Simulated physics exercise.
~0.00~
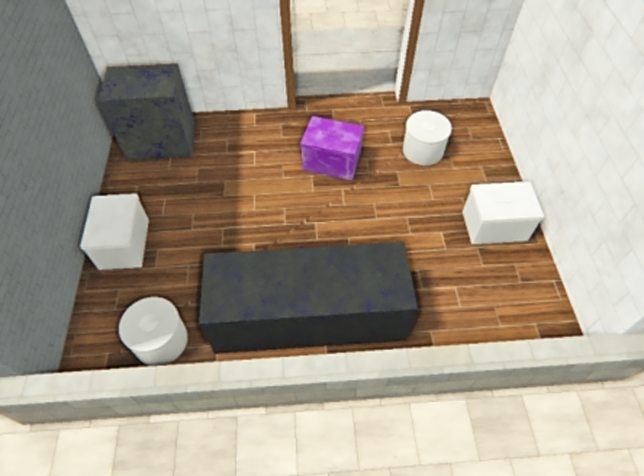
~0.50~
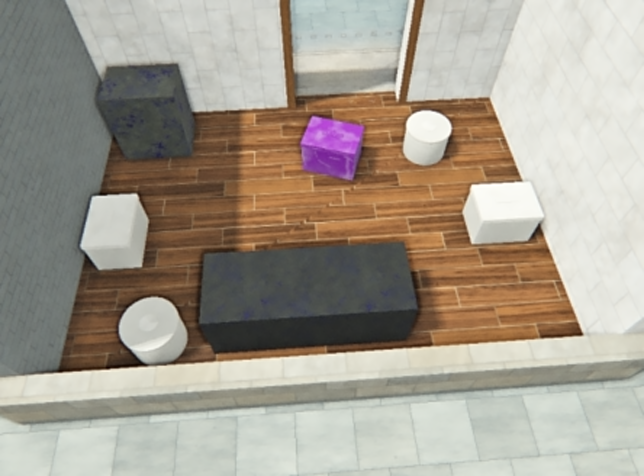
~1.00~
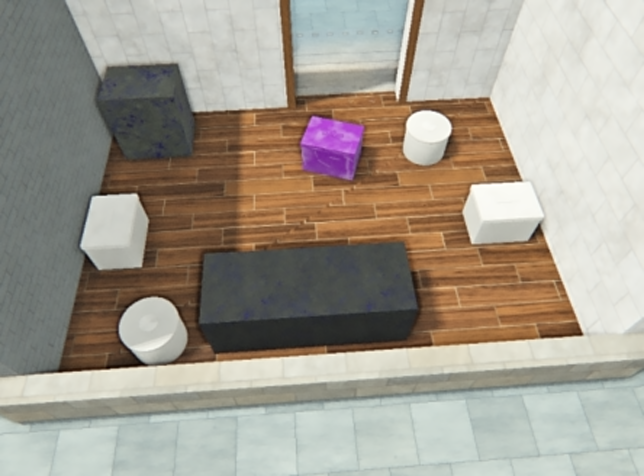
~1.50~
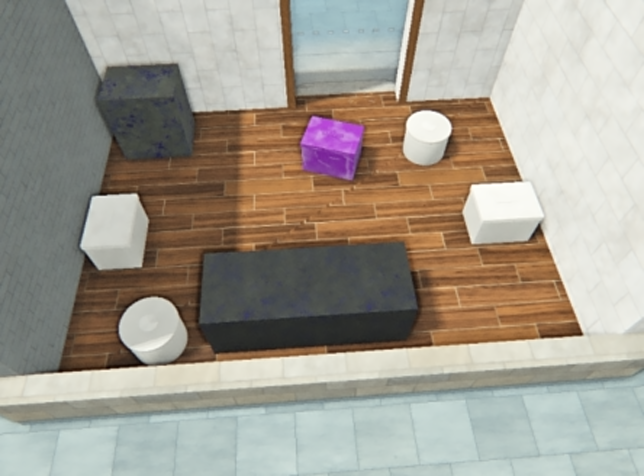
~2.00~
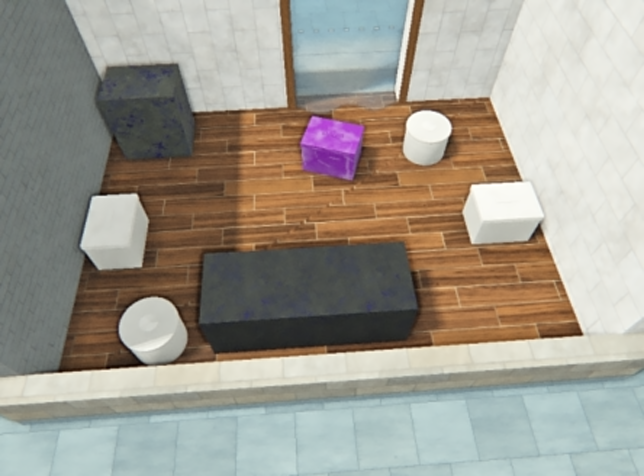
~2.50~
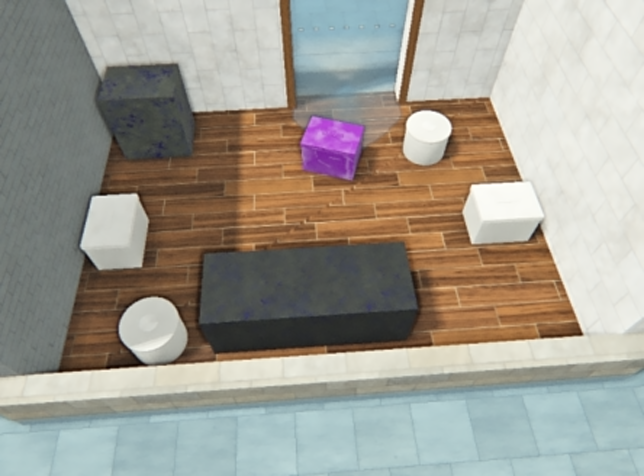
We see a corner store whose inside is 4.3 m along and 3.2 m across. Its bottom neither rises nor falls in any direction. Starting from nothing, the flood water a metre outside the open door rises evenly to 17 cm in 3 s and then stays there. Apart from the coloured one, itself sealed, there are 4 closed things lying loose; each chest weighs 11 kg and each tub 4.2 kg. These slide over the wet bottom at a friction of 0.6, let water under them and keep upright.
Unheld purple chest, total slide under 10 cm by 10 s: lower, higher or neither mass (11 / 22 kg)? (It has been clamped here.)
It stays steady with neither amount.
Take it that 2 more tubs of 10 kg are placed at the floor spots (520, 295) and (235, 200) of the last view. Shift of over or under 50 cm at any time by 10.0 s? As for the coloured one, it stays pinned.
First one: Beyond the limit; second one: Inside the limit.
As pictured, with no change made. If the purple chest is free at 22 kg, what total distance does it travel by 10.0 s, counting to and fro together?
Roughly 30 centimetres.
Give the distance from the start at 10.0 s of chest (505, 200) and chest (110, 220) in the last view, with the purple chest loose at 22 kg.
They've ended up 120 cm and 20 cm away, in that order.
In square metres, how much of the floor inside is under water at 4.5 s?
At that time the wet patch spans about 7.0 m2.
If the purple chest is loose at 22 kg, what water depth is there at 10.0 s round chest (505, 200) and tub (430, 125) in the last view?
Some 10 cm at the first, some 4 cm at the second.
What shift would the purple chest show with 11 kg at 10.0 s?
250 cm.
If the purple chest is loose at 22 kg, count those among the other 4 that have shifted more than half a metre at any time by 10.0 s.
2.
After 3.5 s the purple chest would be 27 cm from its start with 11 kg and 1 cm from its start with 22 kg; 5 cm of water round it then.
After 4.5 s the purple chest would be 91 cm from its start with 11 kg and 25 cm from its start with 22 kg; 5 cm of water round it then.
After 7.0 s the purple chest would be 180 cm from its start with 11 kg and 29 cm from its start with 22 kg; 5 cm of water round it then.
After 10.0 s the purple chest would be 258 cm from its start with 11 kg and 30 cm from its start with 22 kg; 6 cm of water round it then.
